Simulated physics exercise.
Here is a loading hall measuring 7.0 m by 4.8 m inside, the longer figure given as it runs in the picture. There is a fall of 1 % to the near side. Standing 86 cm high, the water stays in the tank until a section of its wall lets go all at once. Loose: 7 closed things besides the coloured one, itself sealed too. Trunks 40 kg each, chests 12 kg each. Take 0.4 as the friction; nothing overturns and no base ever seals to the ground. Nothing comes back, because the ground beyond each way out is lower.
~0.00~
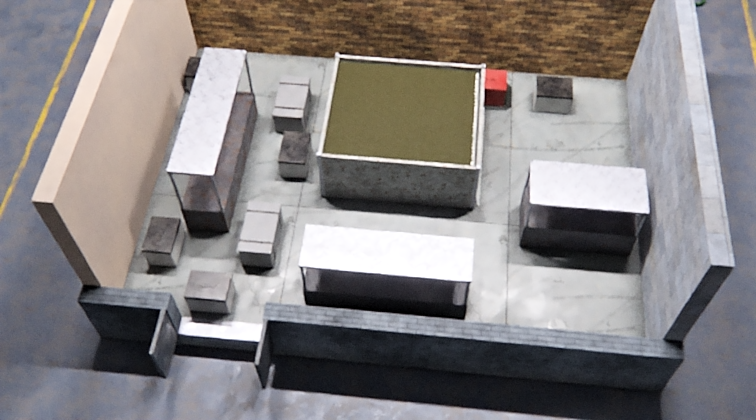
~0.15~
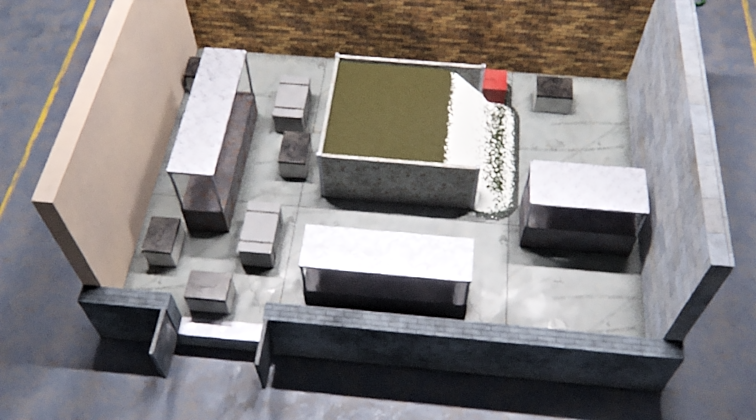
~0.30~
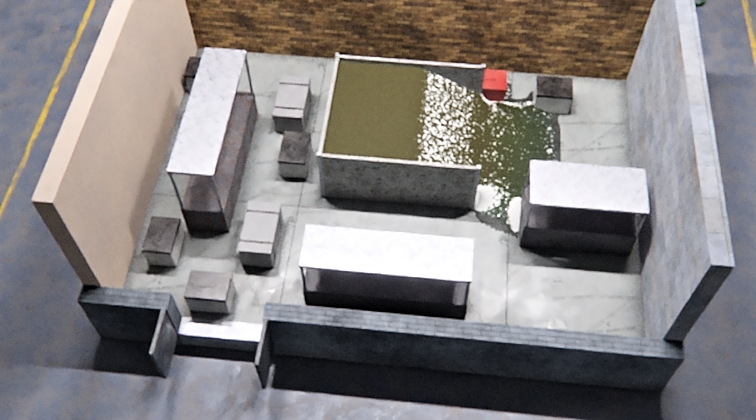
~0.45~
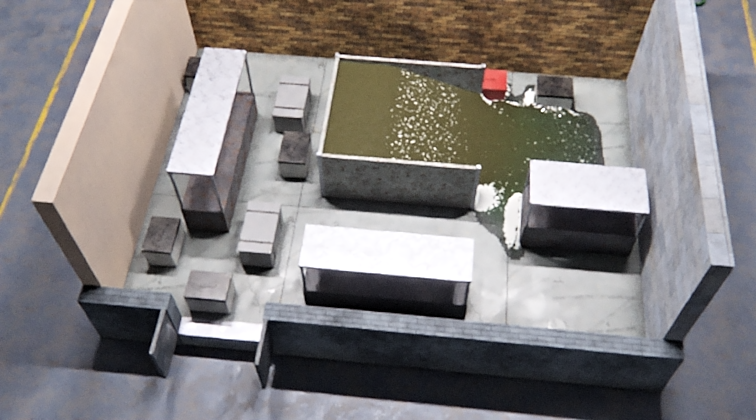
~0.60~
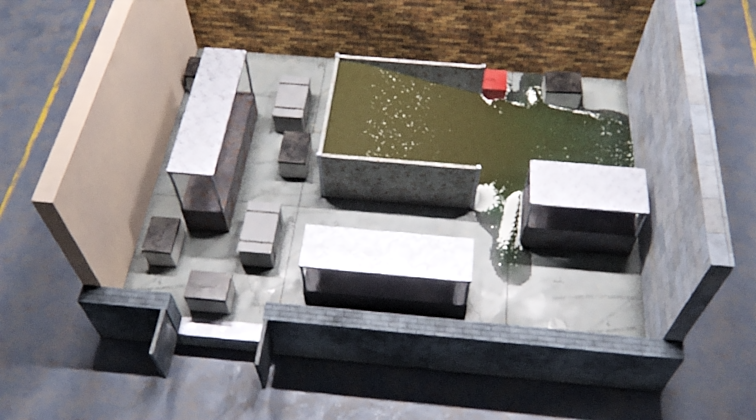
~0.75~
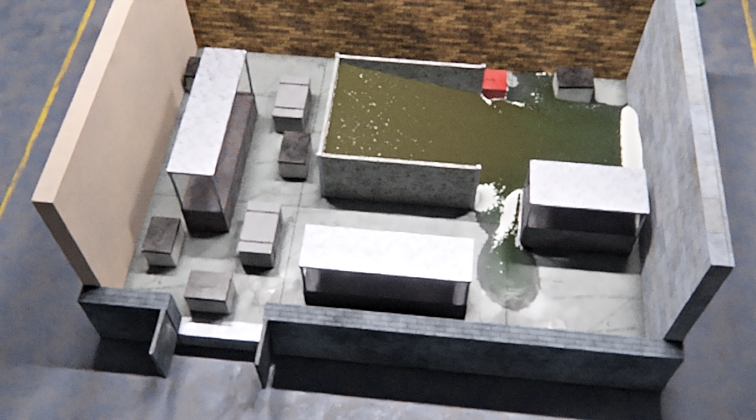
Murky water pours from the right side of a raised tank and spreads around nearby boxes.
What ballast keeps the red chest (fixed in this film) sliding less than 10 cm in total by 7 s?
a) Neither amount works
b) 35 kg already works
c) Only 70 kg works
The answer is a.
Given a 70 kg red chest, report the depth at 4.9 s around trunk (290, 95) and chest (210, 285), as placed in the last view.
Around 4 cm and 3 cm.
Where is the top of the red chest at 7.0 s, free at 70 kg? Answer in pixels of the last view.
Near (300, 64).
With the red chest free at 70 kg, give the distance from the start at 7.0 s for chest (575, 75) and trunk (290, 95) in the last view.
So you get 350 cm for the one named first, 0 cm for the other.
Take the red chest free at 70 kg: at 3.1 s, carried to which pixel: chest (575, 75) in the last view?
It would be close to (494, 74) by then.
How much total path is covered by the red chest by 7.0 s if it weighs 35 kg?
Total path: Roughly 600 cm.
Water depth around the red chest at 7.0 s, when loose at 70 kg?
Close to 11 cm deep.
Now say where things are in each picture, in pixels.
In the first picture, the red chest at (489, 79) rests on the ground; water covers 3.9 m2; 0 of 8 have shifted.
In the second picture, the red chest at (489, 79), on the bottom; 5.1 m2 under water; 0 of 8 have shifted.
In the third picture, the red chest at (489, 79) rests on the ground; 6.4 m2 under water; 0 of 8 have shifted.
In the fourth picture, the red chest at (489, 79) rests on the ground; 7.8 m2 under water; 0 of 8 have shifted.
In the fifth picture, the red chest at (489, 79), on the bottom; water covers 9.3 m2; 1 of 8 have shifted.
In the sixth picture, the red chest at (489, 79) rests on the ground; 10.1 m2 under water; 1 of 8 have shifted.
After 1.4 s the red chest would be 8 cm from its start with 35 kg and 0 cm from its start with 70 kg; 10 cm of water round it then.
After 3.1 s the red chest would be 141 cm from its start with 35 kg and 70 cm from its start with 70 kg; 18 cm of water round it then.
After 4.9 s the red chest would be 432 cm from its start with 35 kg and 278 cm from its start with 70 kg; 10 cm of water round it then.
After 7.0 s the red chest would be 452 cm from its start with 35 kg and 292 cm from its start with 70 kg; 11 cm of water round it then.
